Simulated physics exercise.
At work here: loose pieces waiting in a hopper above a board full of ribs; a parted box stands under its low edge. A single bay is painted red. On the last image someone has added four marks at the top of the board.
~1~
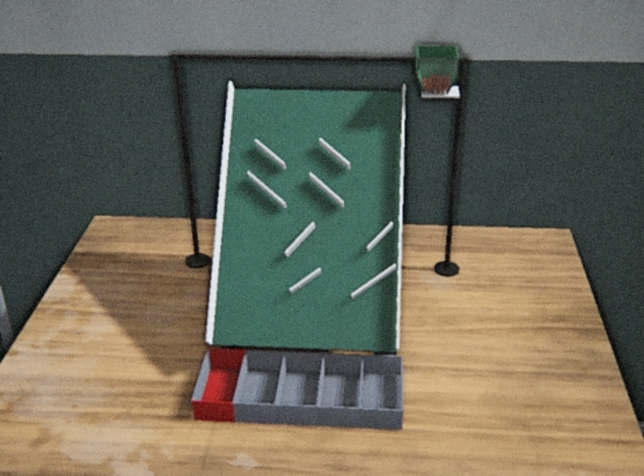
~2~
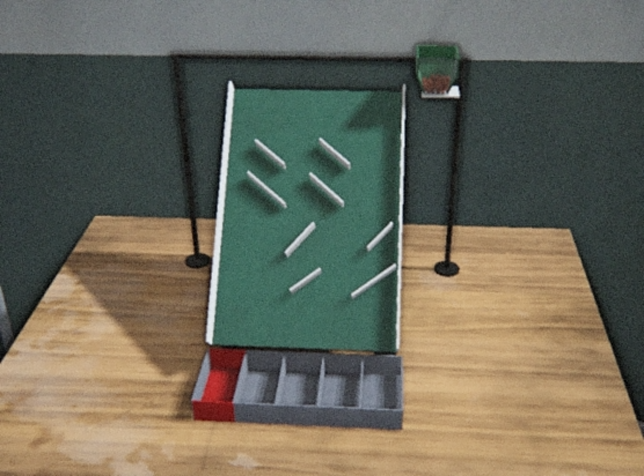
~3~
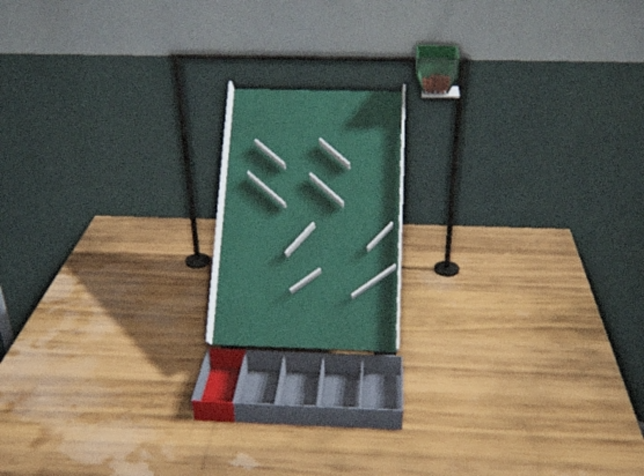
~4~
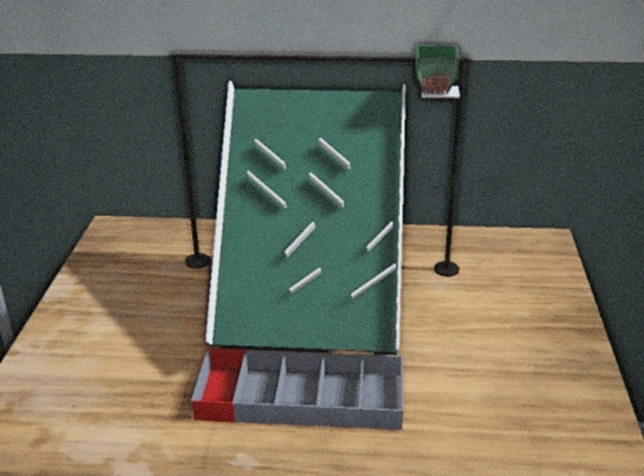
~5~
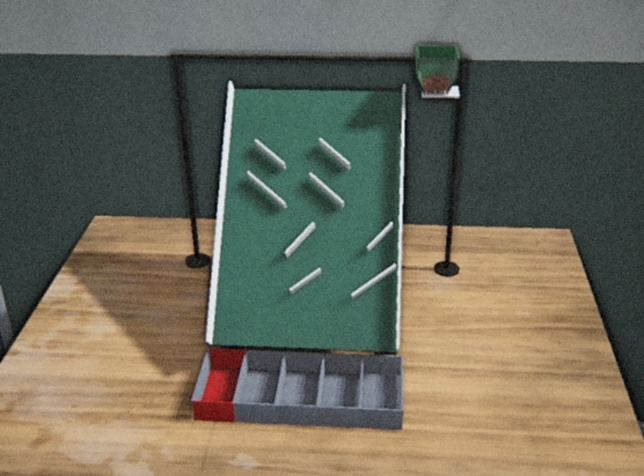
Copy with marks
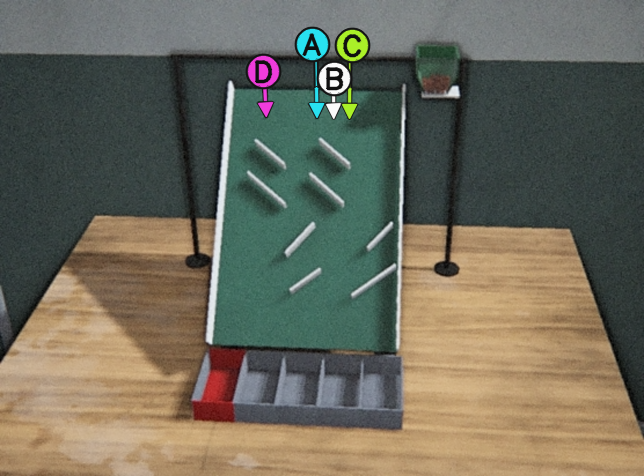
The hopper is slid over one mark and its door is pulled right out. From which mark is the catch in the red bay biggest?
Best: D.
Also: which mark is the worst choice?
The answer is C.
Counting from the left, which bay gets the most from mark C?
The third from the left.
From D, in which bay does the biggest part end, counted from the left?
The first from the left.
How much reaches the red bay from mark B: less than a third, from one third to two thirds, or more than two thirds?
It is less than a third.
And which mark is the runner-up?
A.
On the marked copy, mark A meets the board at (316, 112); mark B meets the board at (333, 112); mark C meets the board at (349, 113); mark D meets the board at (265, 111).
For mark A, about half in the red bay, about half in other bays.
For mark B, a small part in the red bay, most in other bays, a small part held on the board.
For mark C, none in the red bay, nearly all in other bays.
For mark D, about two thirds in the red bay, about a third in other bays, a stray few outside the box.
